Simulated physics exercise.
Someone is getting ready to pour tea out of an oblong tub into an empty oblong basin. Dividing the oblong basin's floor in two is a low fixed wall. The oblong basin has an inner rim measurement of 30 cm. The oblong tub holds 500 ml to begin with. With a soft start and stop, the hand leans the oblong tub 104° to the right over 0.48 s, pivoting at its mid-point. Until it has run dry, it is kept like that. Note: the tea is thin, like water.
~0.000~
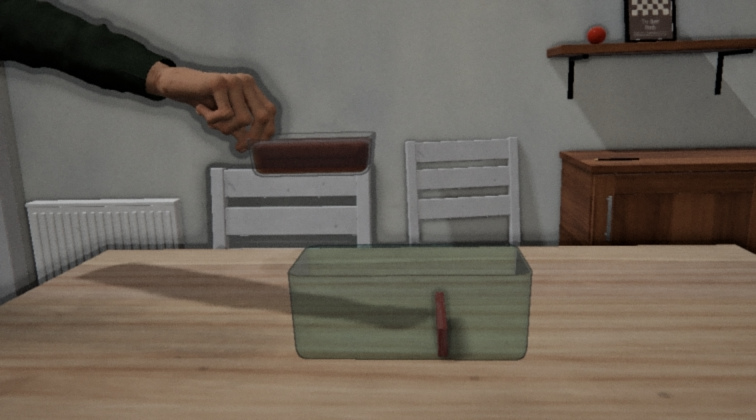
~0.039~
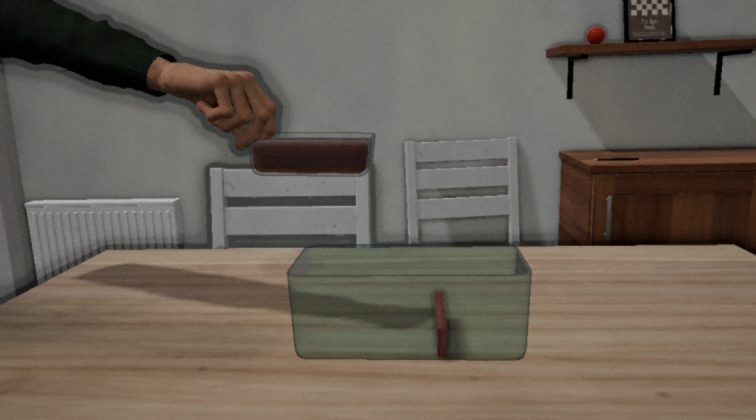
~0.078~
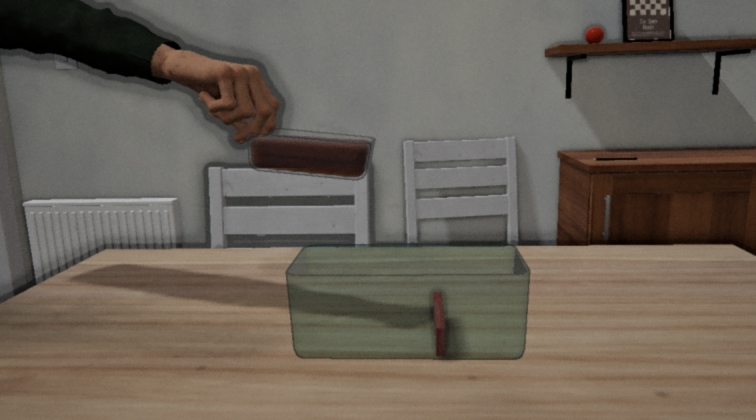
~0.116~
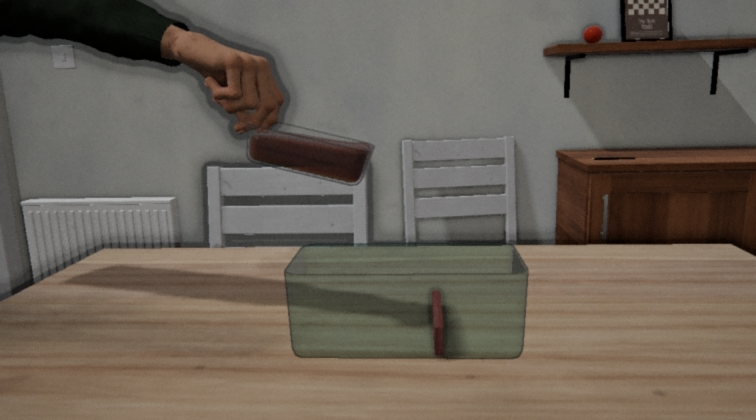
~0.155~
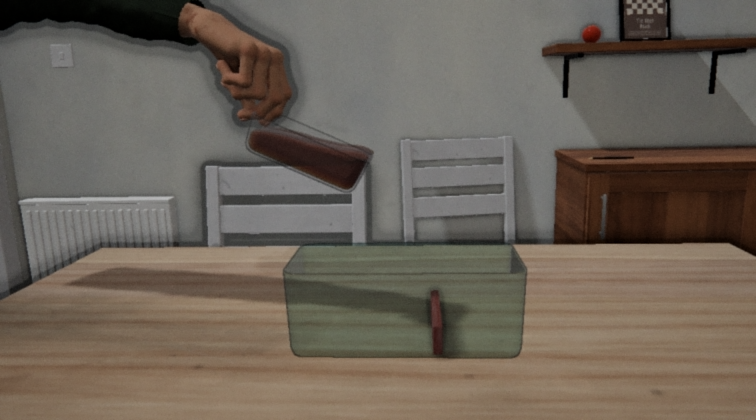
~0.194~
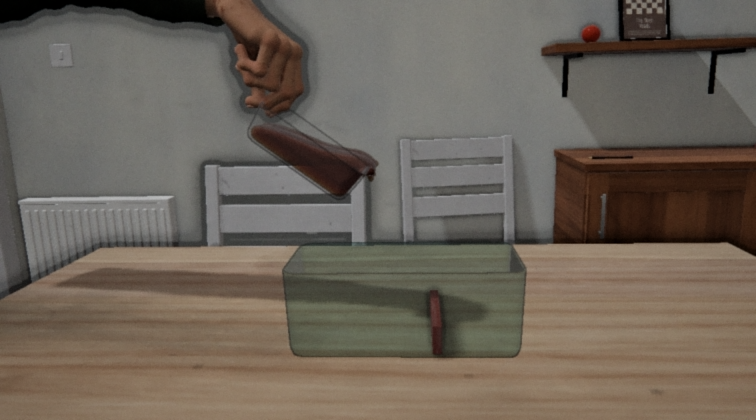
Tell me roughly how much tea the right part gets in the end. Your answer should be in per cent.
It gets about 10 per cent.
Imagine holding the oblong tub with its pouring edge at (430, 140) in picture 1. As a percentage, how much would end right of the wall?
It would then come to around 65 percent.
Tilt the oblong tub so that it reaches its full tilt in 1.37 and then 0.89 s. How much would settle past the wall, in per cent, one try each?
30 and 20 %.
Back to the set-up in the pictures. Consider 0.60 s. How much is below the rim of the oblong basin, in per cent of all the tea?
Value: Approx. 86 %.
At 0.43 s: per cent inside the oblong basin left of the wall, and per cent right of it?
62 per cent left and 0 right, roughly.
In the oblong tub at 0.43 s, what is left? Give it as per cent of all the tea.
Around 8 percent.
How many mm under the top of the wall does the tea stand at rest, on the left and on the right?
Left roughly 22 mm; right roughly 36 mm.
Then, 0.43 s in, the tilt is 101° and 8 per cent is still to pour, 63 is left of the wall and 0 right of it.
Then, 0.60 s in, the tilt is 104° and 1 per cent is still to pour, 82 is left of the wall and 4 right of it.
Then, 0.78 s in, the tilt is 104° and 0 per cent is still to pour, 84 is left of the wall and 9 right of it.
Then, 0.98 s in, the tilt is 104° and 0 per cent is still to pour, 84 is left of the wall and 9 right of it.
Finally, 84 per cent lies left of the wall, 10 right of it and 7 outside.
